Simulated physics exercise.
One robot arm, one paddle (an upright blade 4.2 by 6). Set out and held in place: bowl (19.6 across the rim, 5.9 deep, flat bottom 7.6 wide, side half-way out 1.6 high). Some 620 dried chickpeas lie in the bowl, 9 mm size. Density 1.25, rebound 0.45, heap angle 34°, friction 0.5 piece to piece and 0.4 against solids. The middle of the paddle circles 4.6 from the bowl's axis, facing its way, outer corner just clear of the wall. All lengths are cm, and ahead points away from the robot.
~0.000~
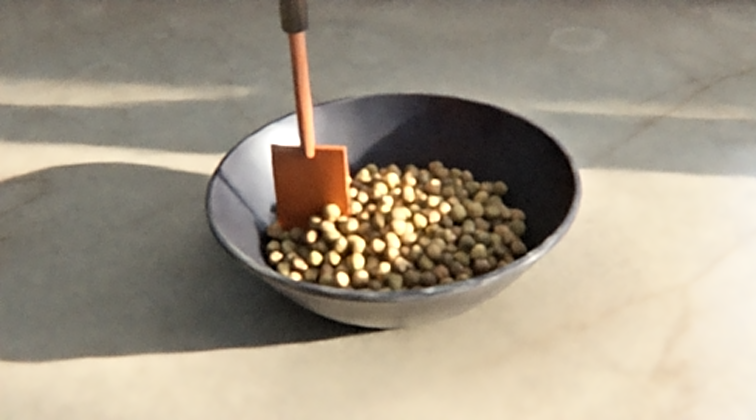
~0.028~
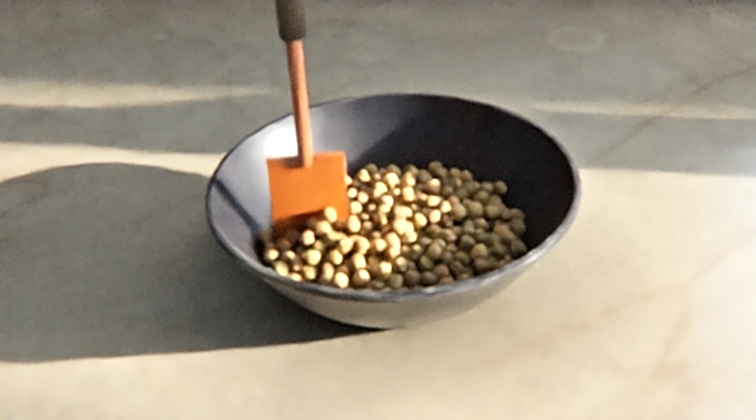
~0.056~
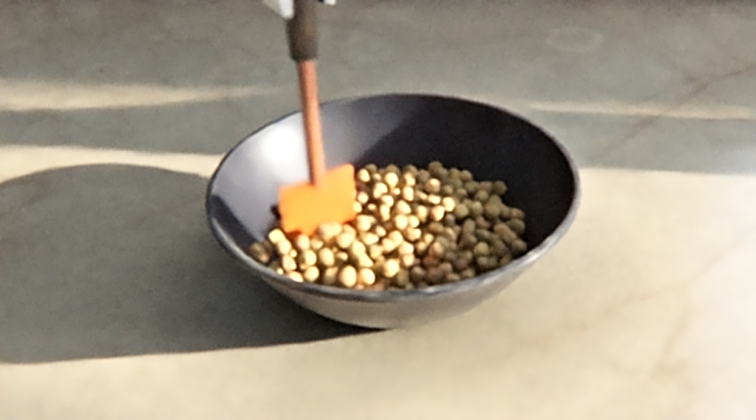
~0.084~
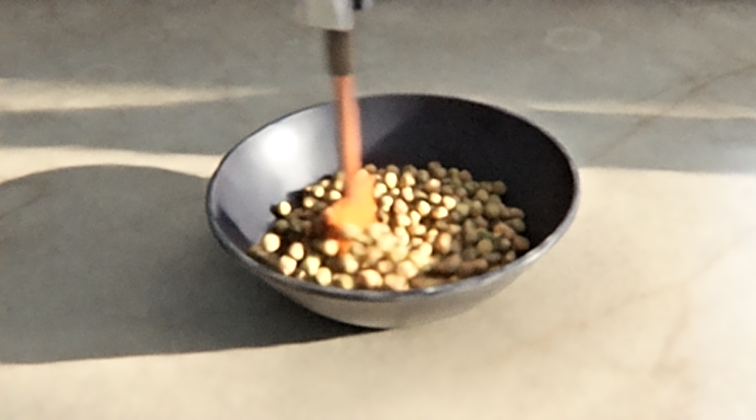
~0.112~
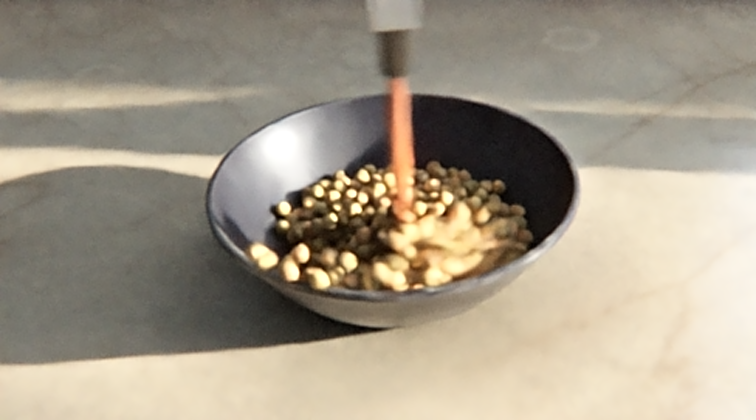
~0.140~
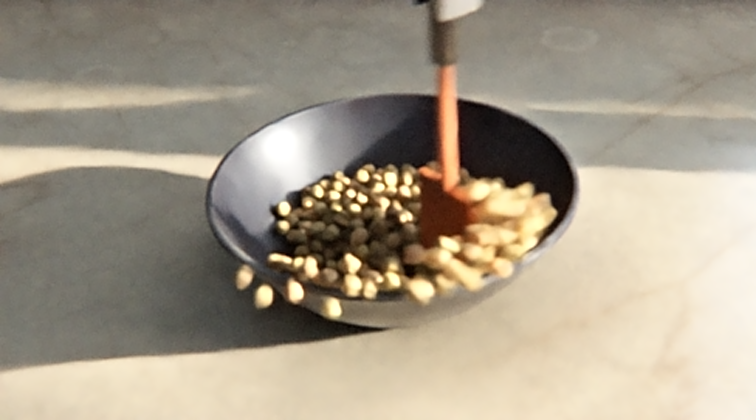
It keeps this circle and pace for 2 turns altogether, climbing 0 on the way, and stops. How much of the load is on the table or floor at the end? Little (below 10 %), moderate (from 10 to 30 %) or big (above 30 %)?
Share on the table or floor: Big (above 30 %).
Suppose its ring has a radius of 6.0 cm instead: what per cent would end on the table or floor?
In that case some 5 per cent.
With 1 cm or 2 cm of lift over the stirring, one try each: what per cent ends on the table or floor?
About 40 and 30 per cent.
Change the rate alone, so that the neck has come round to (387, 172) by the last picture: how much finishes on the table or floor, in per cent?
Some 30 per cent.
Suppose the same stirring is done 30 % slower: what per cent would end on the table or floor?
It would be near 30 per cent.
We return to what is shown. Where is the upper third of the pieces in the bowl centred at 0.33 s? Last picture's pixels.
Around (276, 189).
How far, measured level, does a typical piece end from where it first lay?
Some 14 cm.
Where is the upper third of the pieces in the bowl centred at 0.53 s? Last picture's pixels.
At about (460, 206).
After 0.33 s, 2° round, highest piece 12 above the table; 432 in the bowl, 82 on the table or floor, 111 in flight or on the tool.
After 0.53 s, 225° round, highest piece 10 above the table; 347 in the bowl, 244 on the table or floor, 34 in flight or on the tool.
After 0.82 s, 0° round, highest piece 5 above the table; 317 in the bowl, 308 on the table or floor.
After 1.52 s, 0° round, highest piece 4 above the table; 317 in the bowl, 308 on the table or floor.
In the end, 317 in the bowl, 308 on the table or floor. That is 49 % on the table or floor.
